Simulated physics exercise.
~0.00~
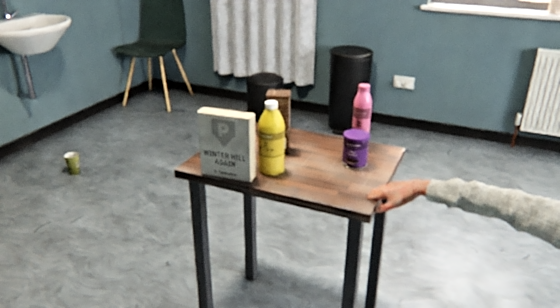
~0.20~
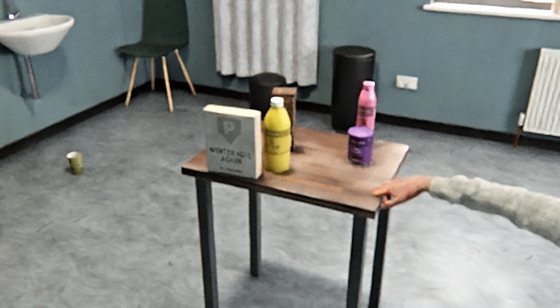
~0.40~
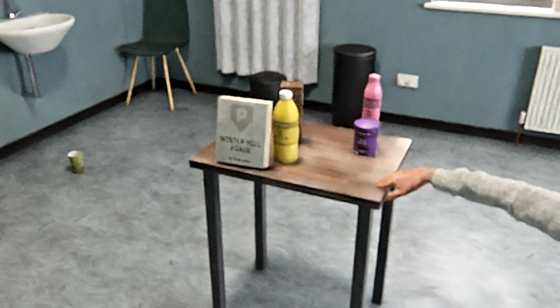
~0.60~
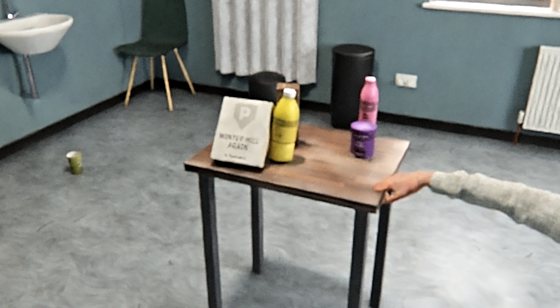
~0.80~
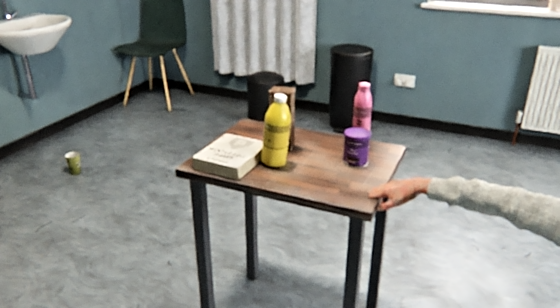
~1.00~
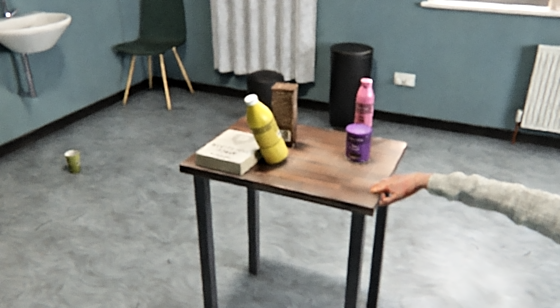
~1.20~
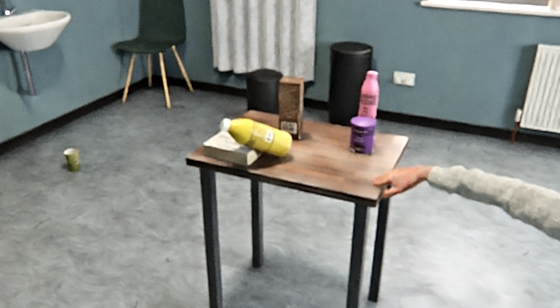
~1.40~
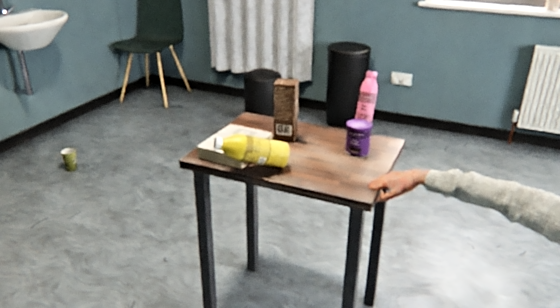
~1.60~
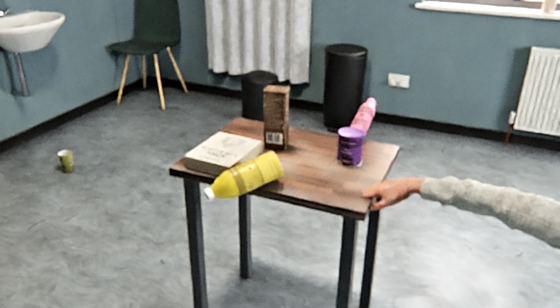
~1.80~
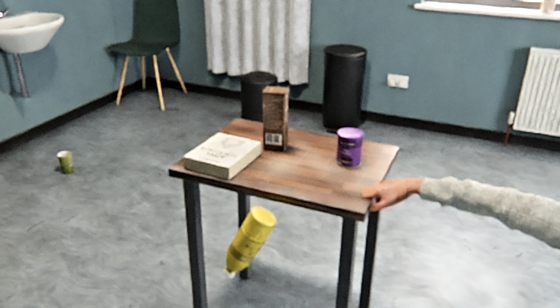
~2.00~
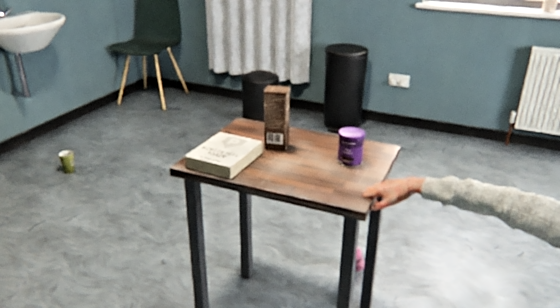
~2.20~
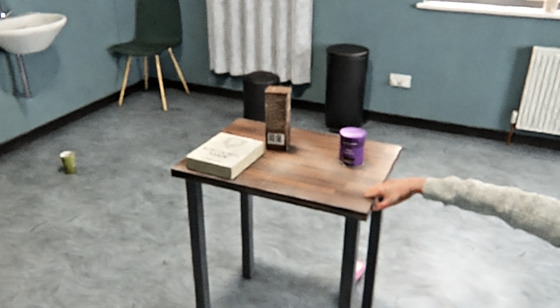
At the start, a white book, a yellow bottle, a brown carton, a purple tin and a pink bottle stand on a small wooden table, with a hand at its right corner. As the table shifts slightly back and forth, the book leans and drops flat. The yellow bottle then tilts left, falls across the book and rolls off the near edge. Meanwhile, the pink bottle tips behind the tin and leaves the tabletop. At the end, the book lies flat, the carton and tin still stand, and a bit of pink shows low behind a table leg.
